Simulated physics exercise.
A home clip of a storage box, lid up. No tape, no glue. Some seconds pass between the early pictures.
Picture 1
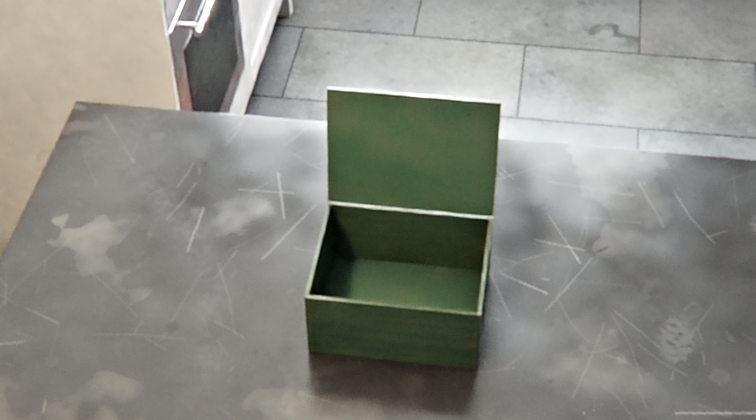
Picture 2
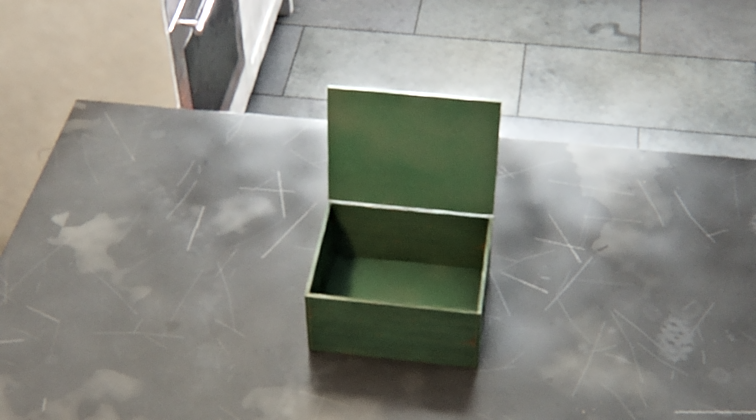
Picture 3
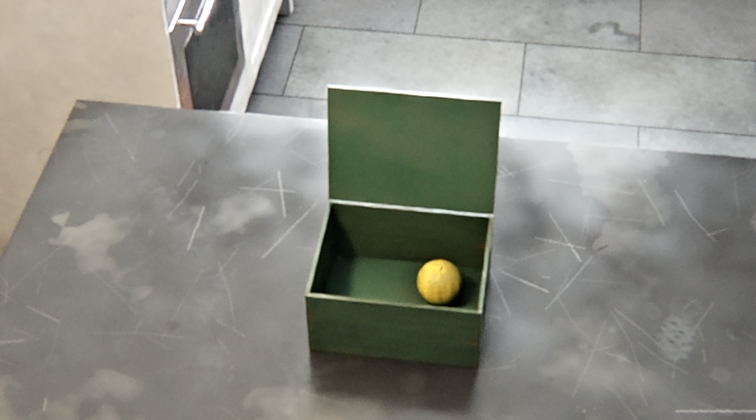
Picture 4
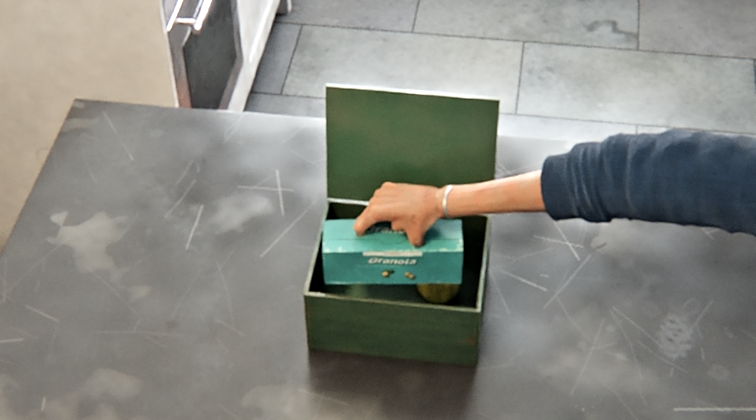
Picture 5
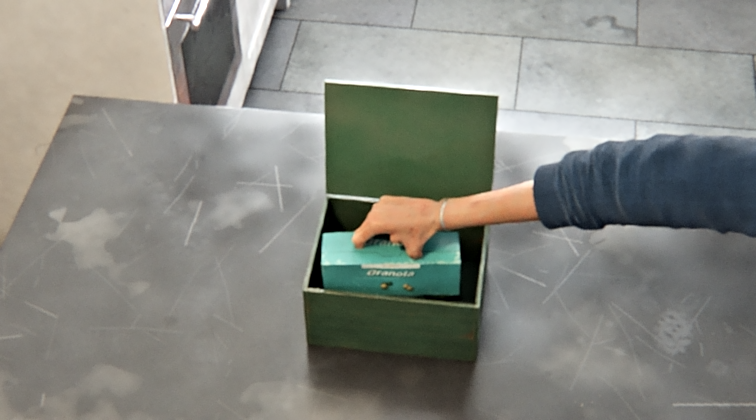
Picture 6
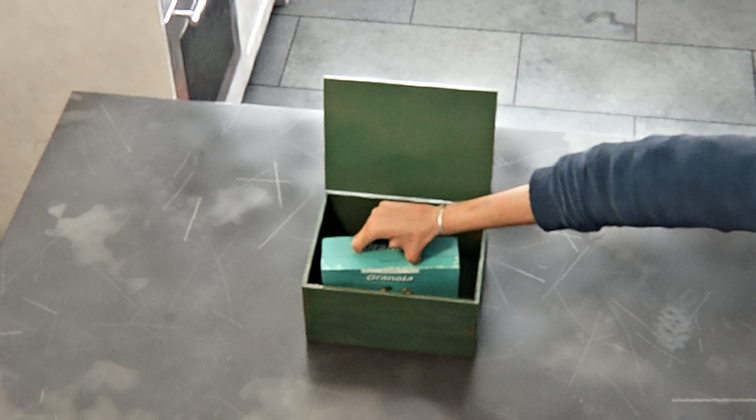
A hand lowering a turquoise carton into an open green box on a grey table, after a yellow fruit appears inside.
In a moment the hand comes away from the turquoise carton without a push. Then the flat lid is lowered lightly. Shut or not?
The lid closes.
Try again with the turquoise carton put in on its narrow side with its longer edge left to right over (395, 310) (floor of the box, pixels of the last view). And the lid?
Then it sits on the rim.
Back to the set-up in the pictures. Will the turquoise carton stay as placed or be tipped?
It stays as placed.
Then, 1.20 s past the last view, lid starting down; turquoise carton displaced a little near (395, 303); yellow apple displaced a little.
Then, 1.80 s past the last view, lid 34° above the rim; turquoise carton displaced a little near (395, 303); yellow apple displaced a little.
Finally, lid shut; moved from the start, yellow apple and turquoise carton. Final places as the last picture's camera would see them, turquoise carton near (395, 303).
